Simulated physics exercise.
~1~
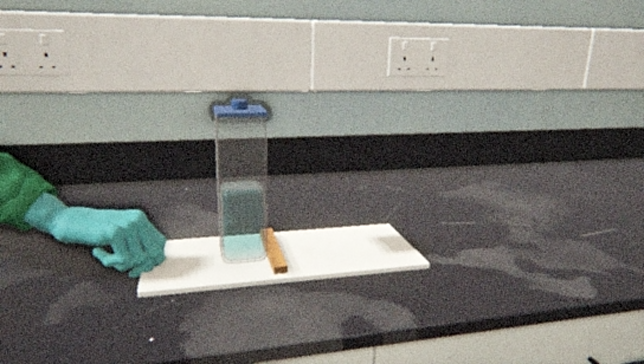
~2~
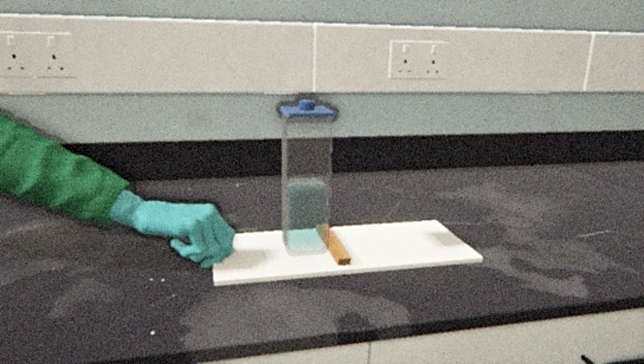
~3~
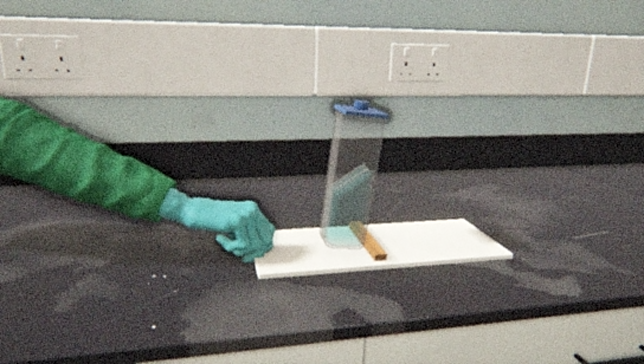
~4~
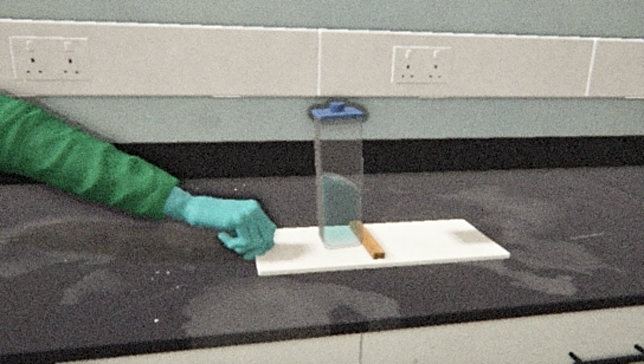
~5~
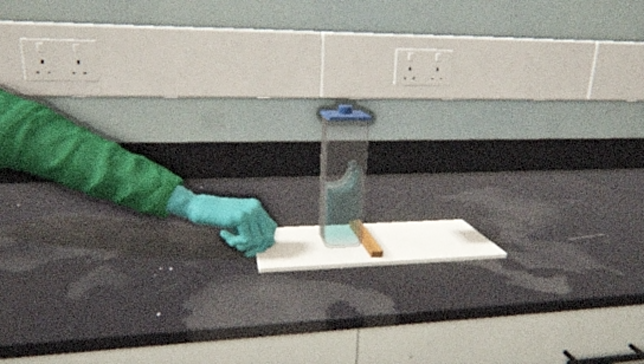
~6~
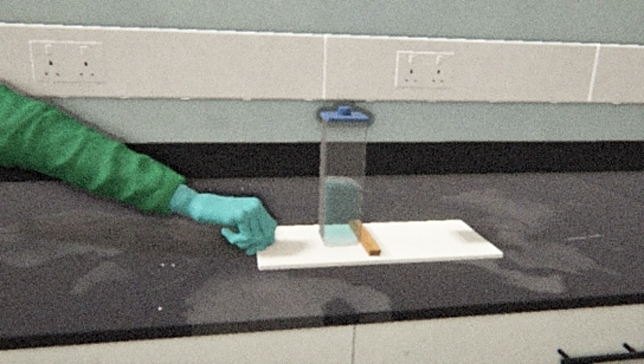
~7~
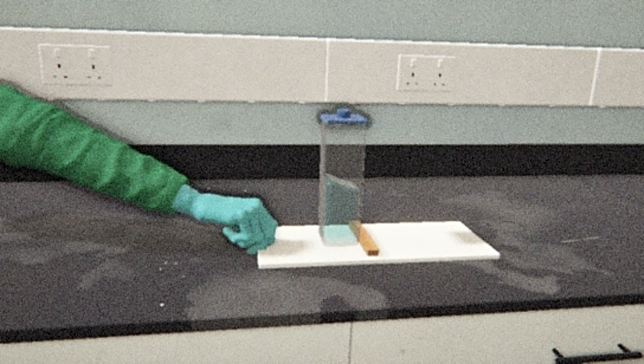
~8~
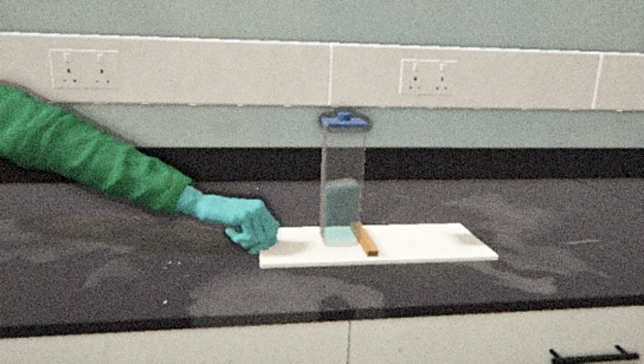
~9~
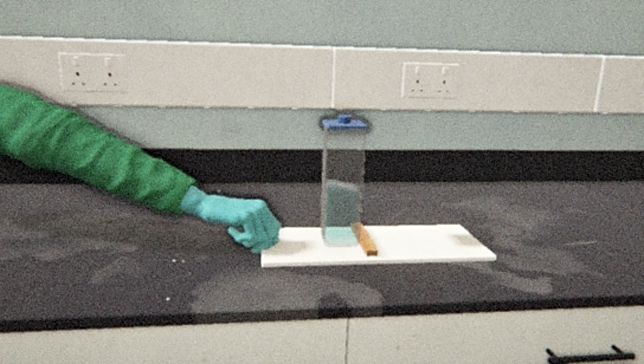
A gloved hand slid a white board to the right with a clear, blue-capped container of water standing on it against a small wooden strip, and when the board stopped, the container tipped right, rocked back upright and stayed standing as its water sloshed and settled.
